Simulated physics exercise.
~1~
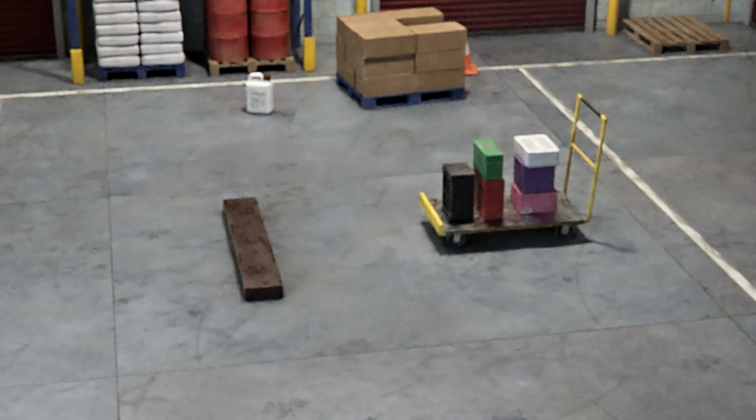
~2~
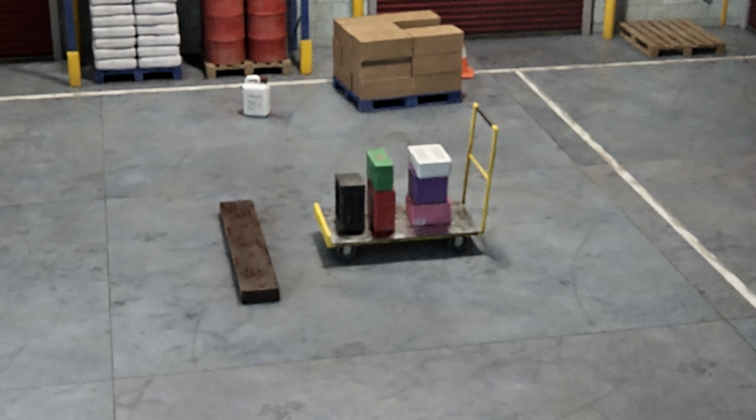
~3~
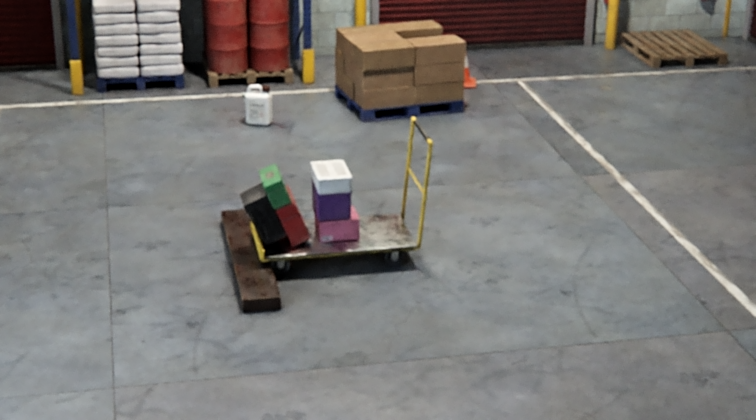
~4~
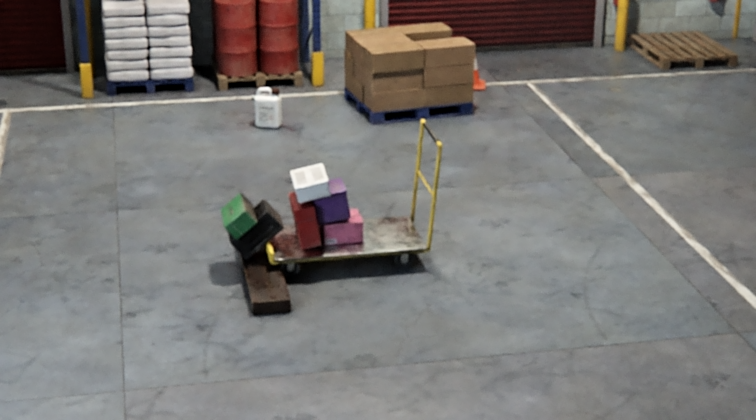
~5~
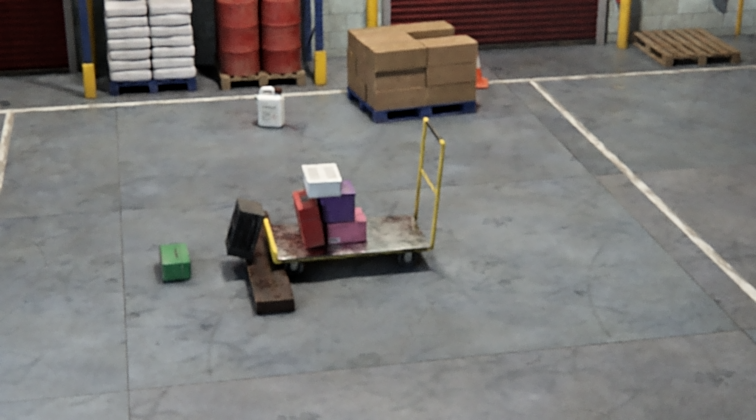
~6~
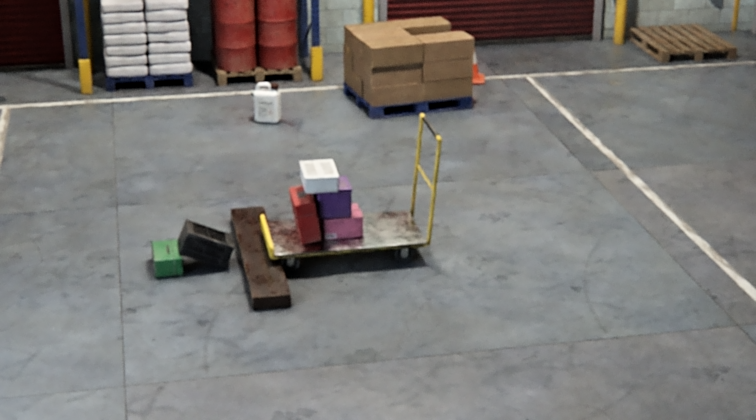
A loaded trolley rolls left into a raised sill, tipping black and green boxes onto the floor.
